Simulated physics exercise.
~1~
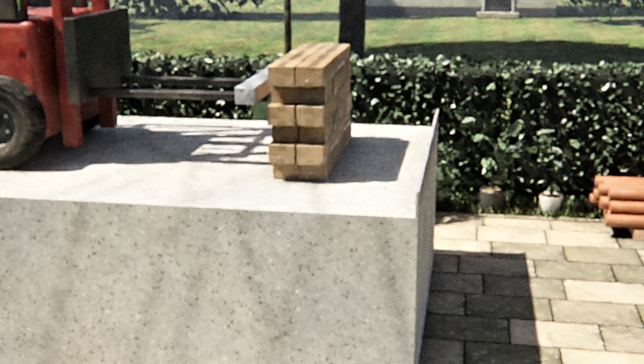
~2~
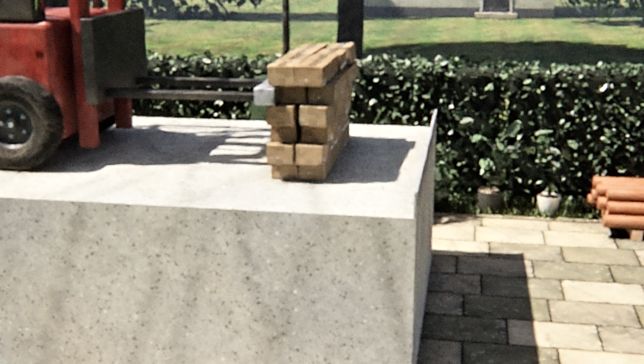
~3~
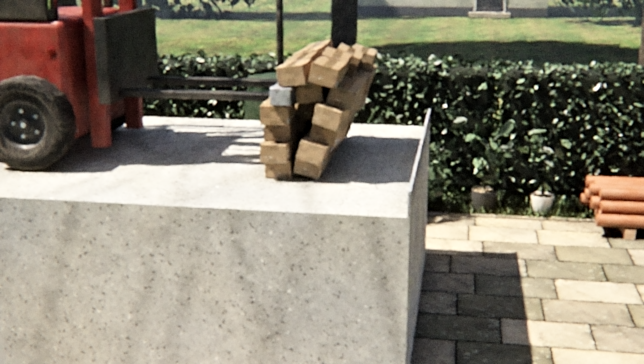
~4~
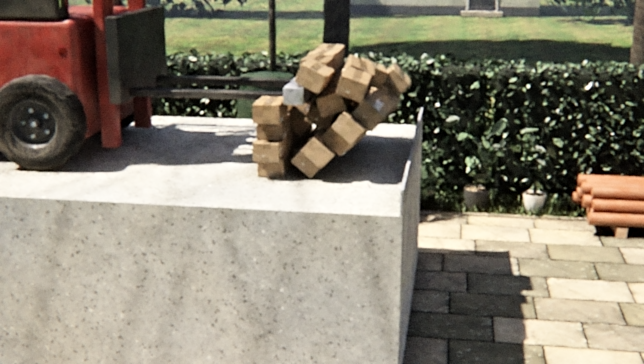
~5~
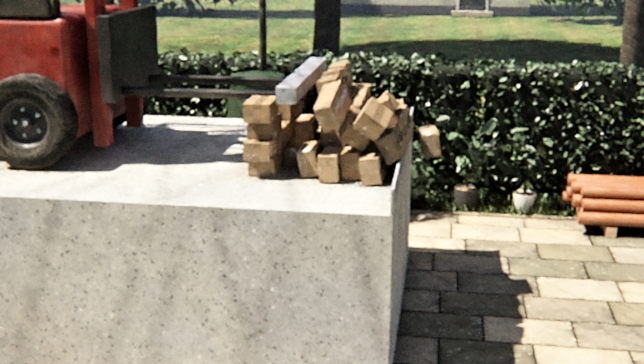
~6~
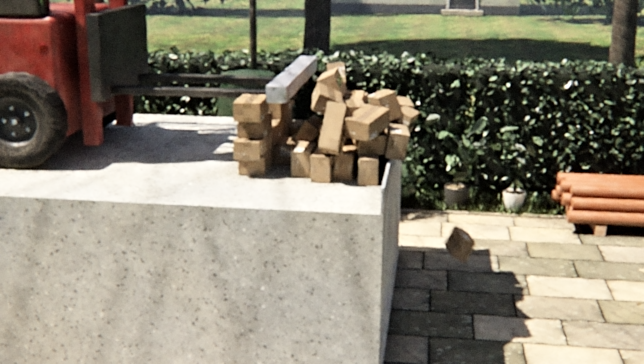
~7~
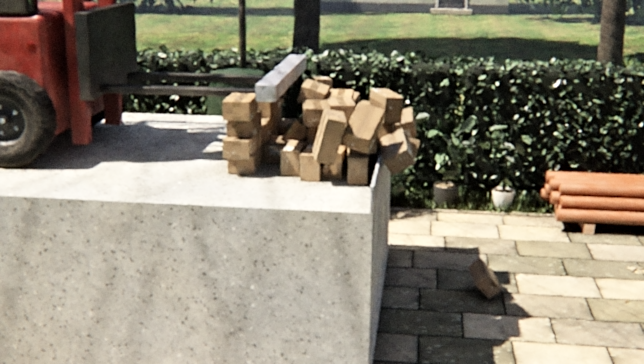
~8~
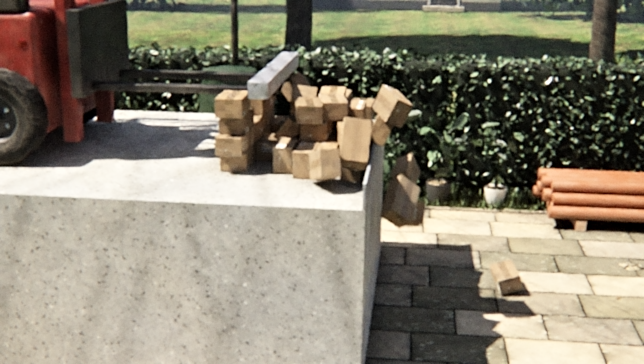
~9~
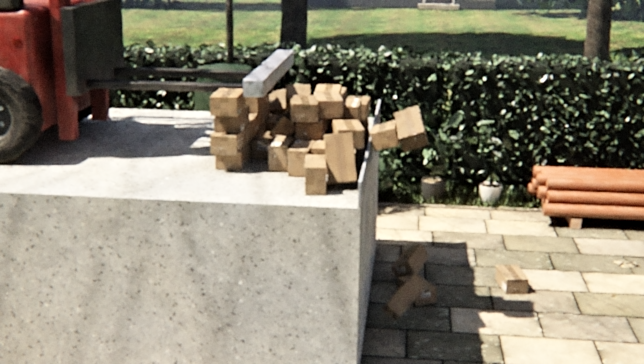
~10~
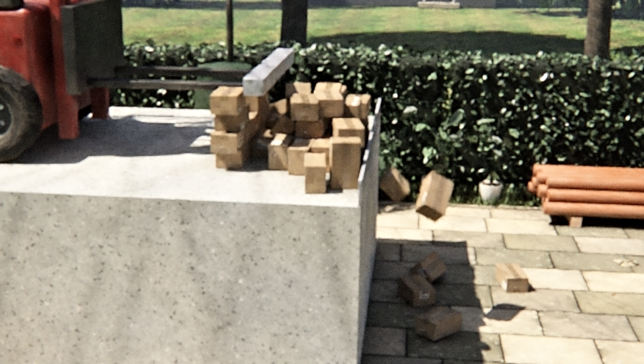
Red forklift pushing a beam into a stack of brown blocks on a raised deck, toppling it and spilling several onto paving below.
